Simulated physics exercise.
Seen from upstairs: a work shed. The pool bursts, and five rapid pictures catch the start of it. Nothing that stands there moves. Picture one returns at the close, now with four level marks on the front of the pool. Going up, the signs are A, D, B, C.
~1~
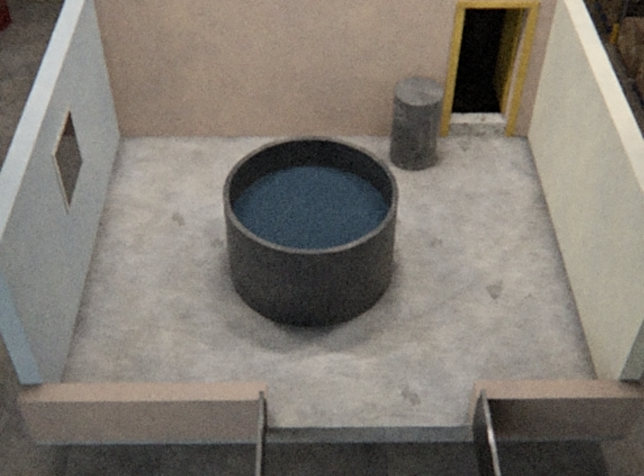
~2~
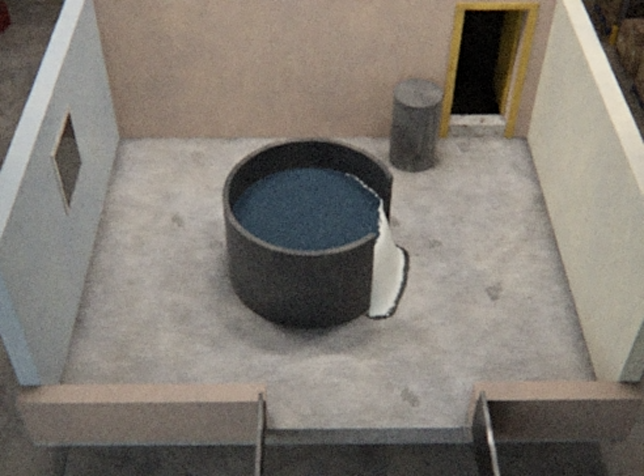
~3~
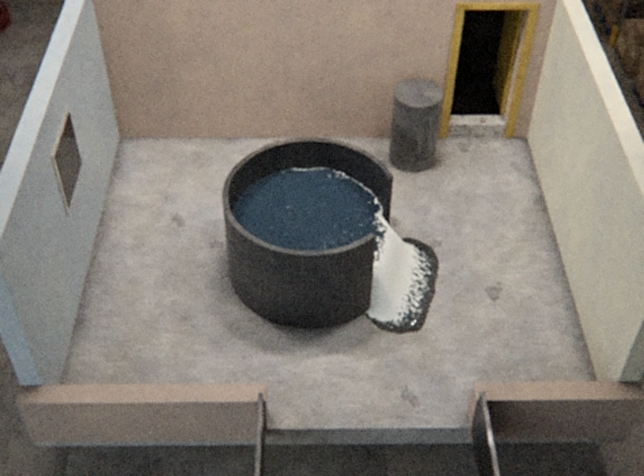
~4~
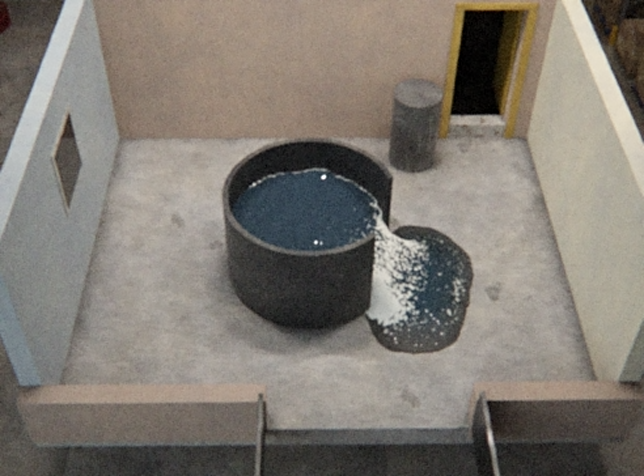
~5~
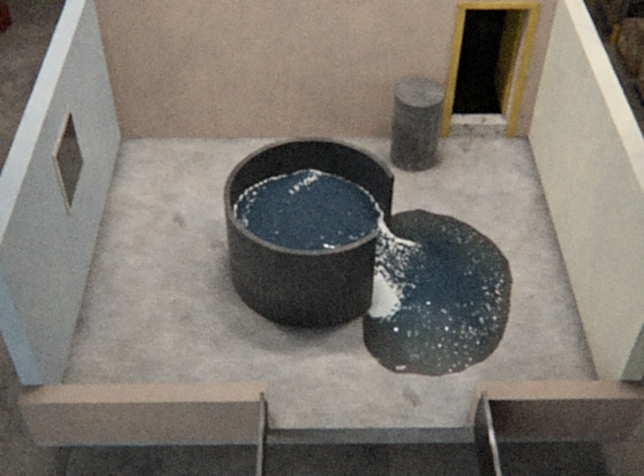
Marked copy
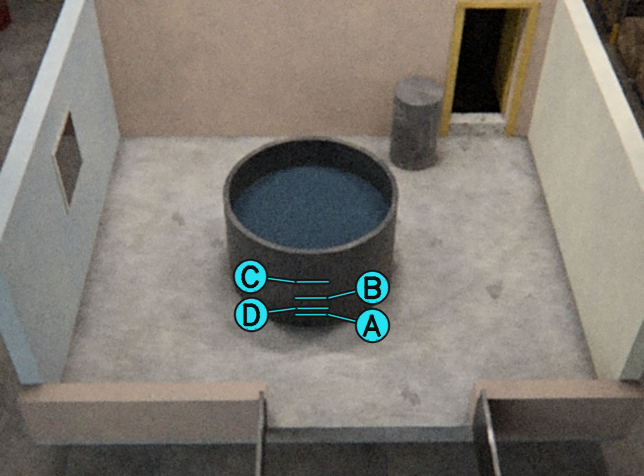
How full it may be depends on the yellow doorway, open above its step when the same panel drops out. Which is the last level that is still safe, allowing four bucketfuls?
Line C just does it.
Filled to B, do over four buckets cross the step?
No.
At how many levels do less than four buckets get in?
All four.
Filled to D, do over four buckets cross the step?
No, not at all.
On the marked copy, A at (311, 314); B at (311, 298); C at (311, 281); D at (311, 308); from the bottom up A, D, B, C.
With A, nothing gets over.
With B, nothing gets over.
With C, a splash gets over, under a bucket.
With D, nothing gets over.
